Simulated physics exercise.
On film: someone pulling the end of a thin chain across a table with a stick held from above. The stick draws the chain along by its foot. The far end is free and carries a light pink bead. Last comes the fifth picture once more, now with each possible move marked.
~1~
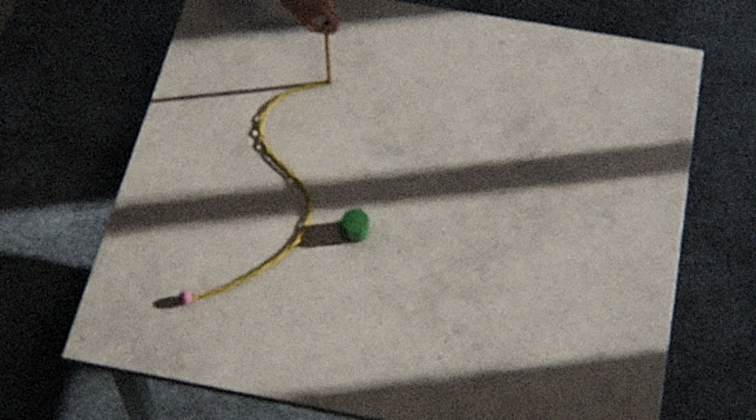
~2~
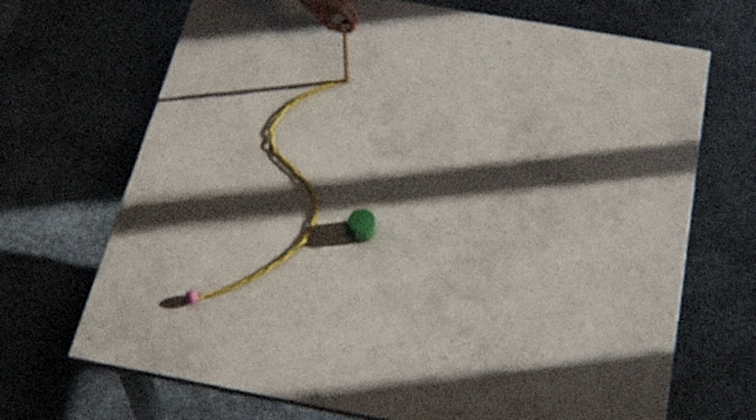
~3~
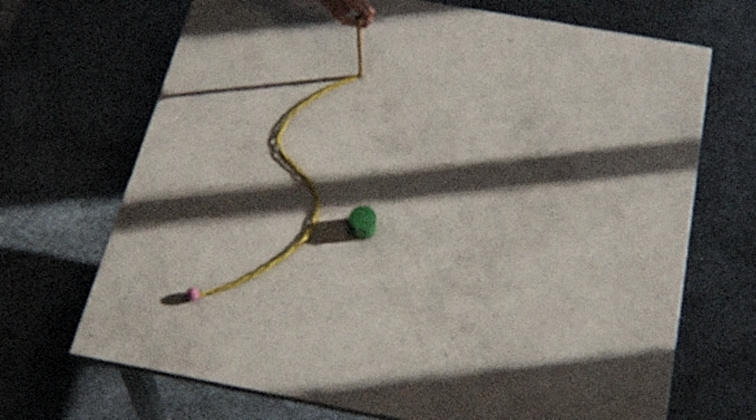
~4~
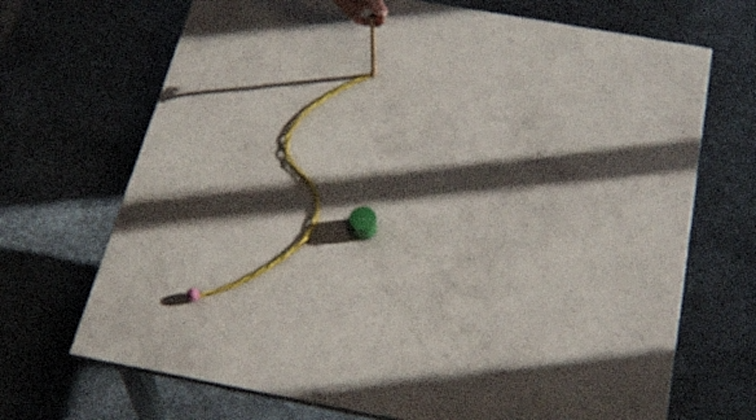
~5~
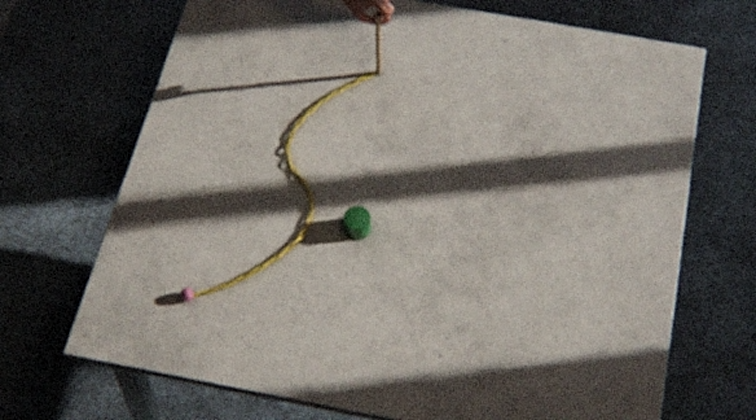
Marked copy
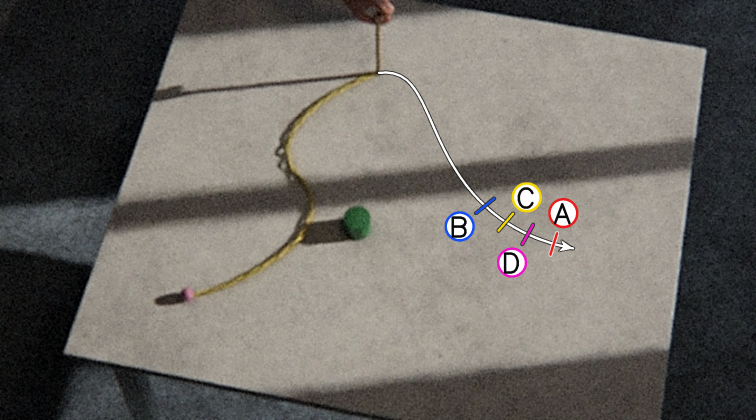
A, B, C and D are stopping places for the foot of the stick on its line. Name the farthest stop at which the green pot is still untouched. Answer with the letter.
The farthest safe stop is D.
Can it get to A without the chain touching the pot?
No.
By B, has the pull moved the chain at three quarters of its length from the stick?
No.
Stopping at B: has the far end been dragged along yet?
By then, no.
On the copy, A at (554, 244); B at (485, 206); C at (506, 222); D at (528, 234); the route from (379, 73) via (457, 172) to (573, 248).
On D. First, foot of the stick (431, 121), middle of the chain (308, 190), free end (187, 294).
Then, foot of the stick (469, 189), middle of the chain (308, 190), free end (187, 294).
Finally, foot of the stick (528, 235), middle of the chain (342, 204), free end (187, 294); nothing has been touched.
By contrast, A brings the chain against the pot; B is safe but short; C is safe but short.
